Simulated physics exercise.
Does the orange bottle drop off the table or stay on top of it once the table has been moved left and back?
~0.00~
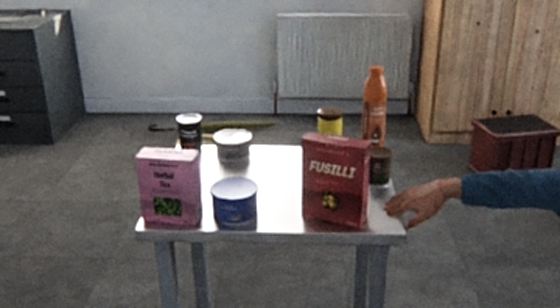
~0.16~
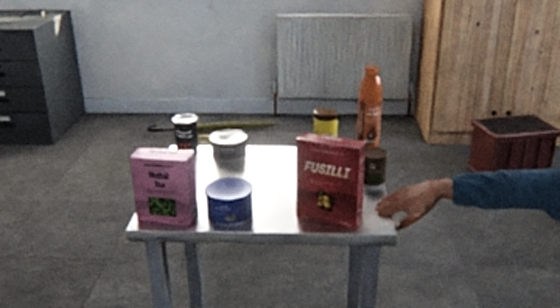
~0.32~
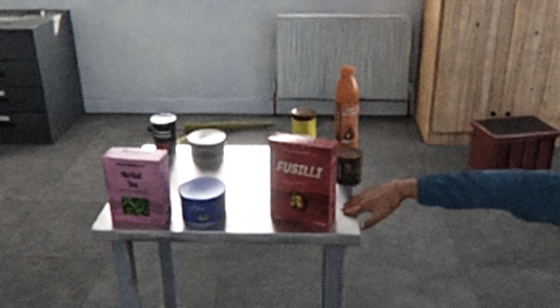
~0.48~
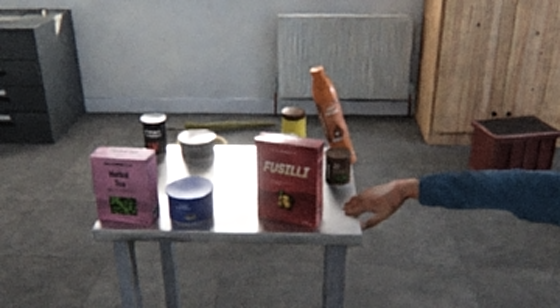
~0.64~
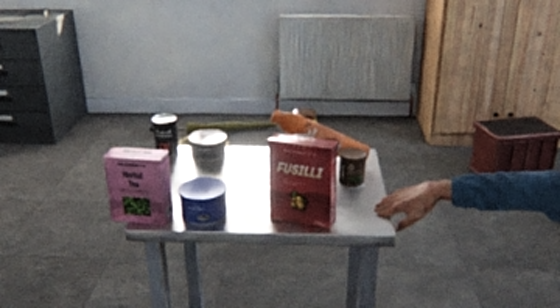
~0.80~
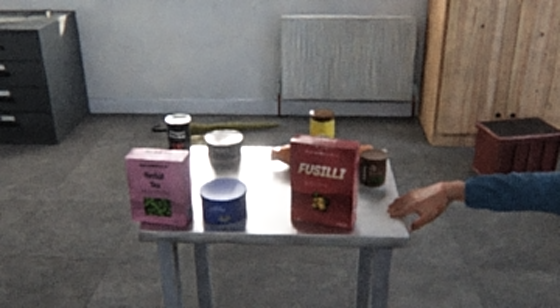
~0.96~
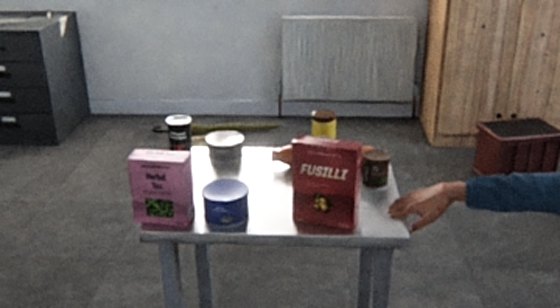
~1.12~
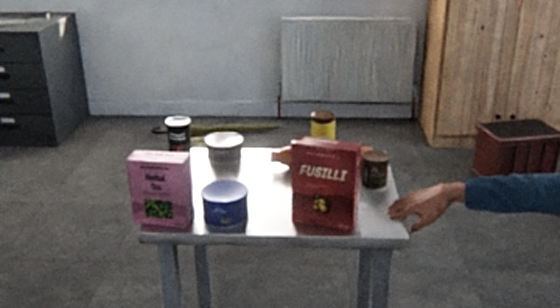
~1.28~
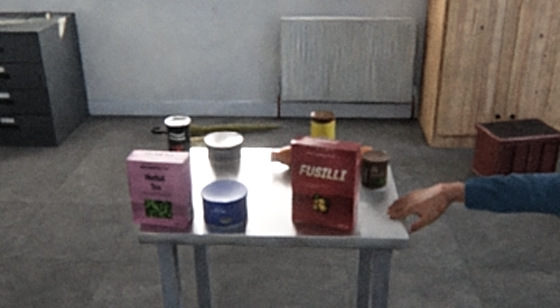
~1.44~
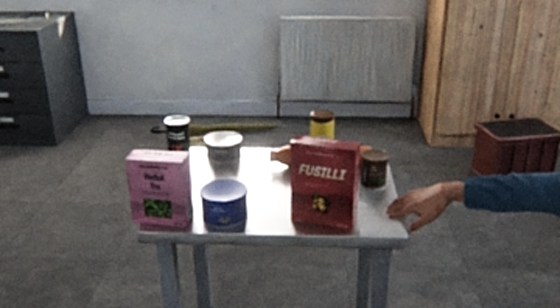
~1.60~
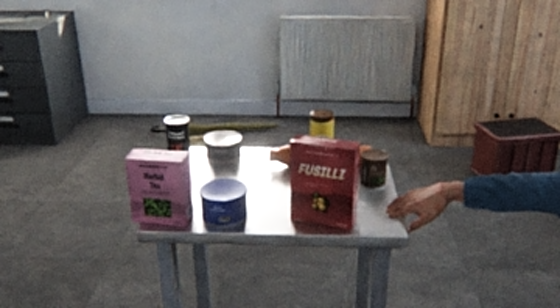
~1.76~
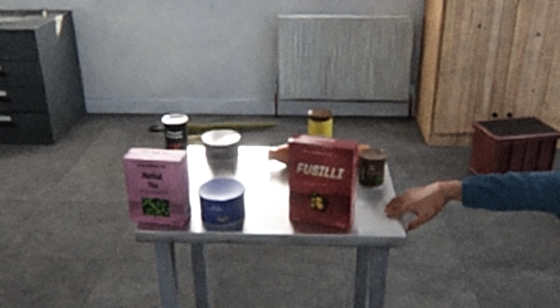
The orange bottle stays on top of the table, lying on its side behind the red packet.
